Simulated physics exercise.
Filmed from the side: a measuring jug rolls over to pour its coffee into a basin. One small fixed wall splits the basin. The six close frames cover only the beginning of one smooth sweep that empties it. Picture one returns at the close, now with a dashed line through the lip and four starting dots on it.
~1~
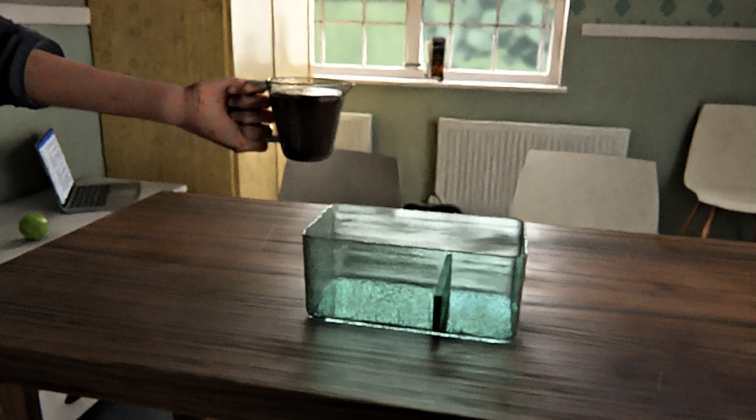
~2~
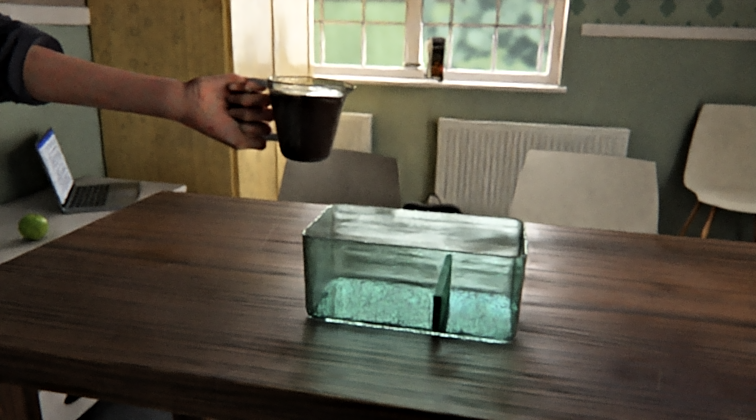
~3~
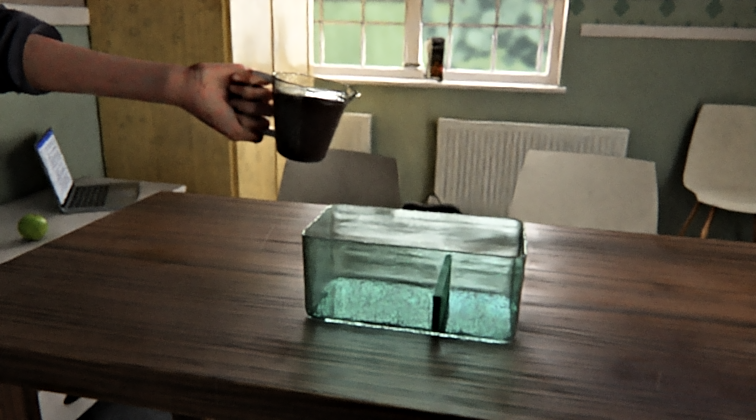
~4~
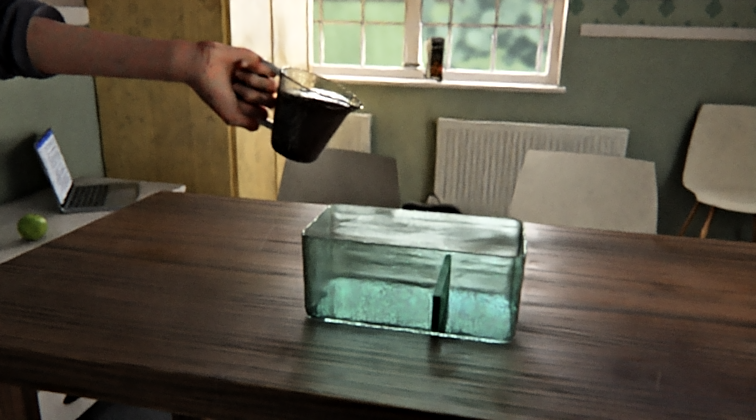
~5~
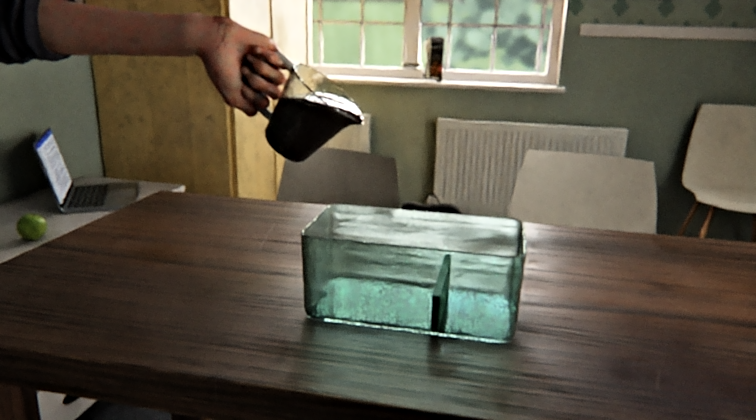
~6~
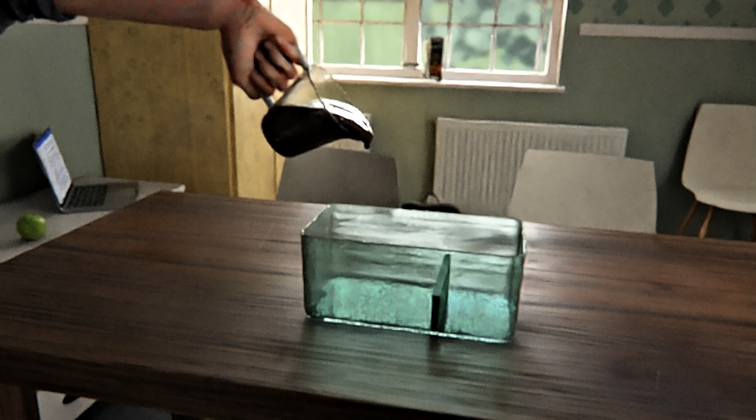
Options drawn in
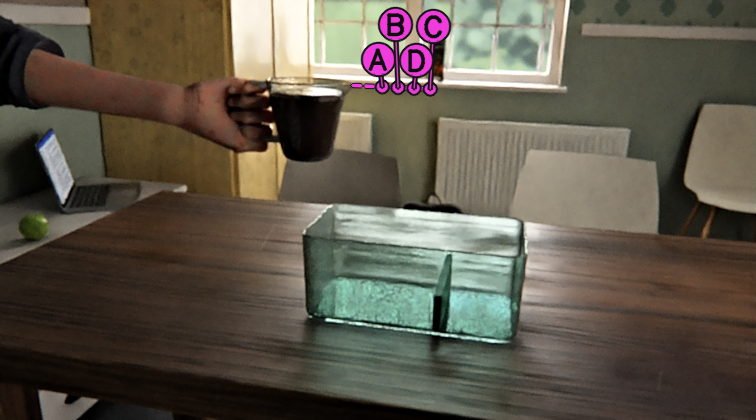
A hand reaching in from the left holds a clear measuring jug of dark coffee upright, then rolls it steadily over to the right until coffee reaches past the lip. Below it, a greenish glass basin with a low dividing wall sits on a brown wooden table. The still, side-on view shows a room with pale chairs, a radiator and window behind, and a laptop and green fruit at left.
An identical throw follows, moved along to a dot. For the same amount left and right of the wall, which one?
Best: C.
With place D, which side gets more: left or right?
More ends on the left.
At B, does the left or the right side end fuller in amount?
The left one.
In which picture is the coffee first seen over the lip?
In picture 5.
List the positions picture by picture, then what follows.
In the first frame, upright, lip at (353, 85); basin from (307, 314) to (516, 341); top of the wall at (444, 274); nothing has left yet.
In the second frame, tipped about 3°, lip at (354, 87); nothing has left yet.
In the third frame, tipped about 10°, lip at (357, 95); nothing has left yet.
In the fourth frame, tipped about 23°, lip at (361, 107); nothing has left yet.
In the fifth frame, tipped about 38°, lip at (362, 123); coffee is over the lip, down to (362, 123).
In the sixth frame, tipped about 55°, lip at (359, 139); coffee is over the lip, down to (367, 147).
On the marked copy, A at (382, 86); B at (398, 87); C at (430, 89); D at (414, 88).
Choosing A, about 89 % ends left of the wall and 5 % right of it; 6 % is lost outside.
Choosing B, about 81 % ends left of the wall and 16 % right of it; 3 % is lost outside.
Choosing C, about 51 % ends left of the wall and 44 % right of it; 5 % is lost outside.
Choosing D, about 65 % ends left of the wall and 31 % right of it; 4 % is lost outside.
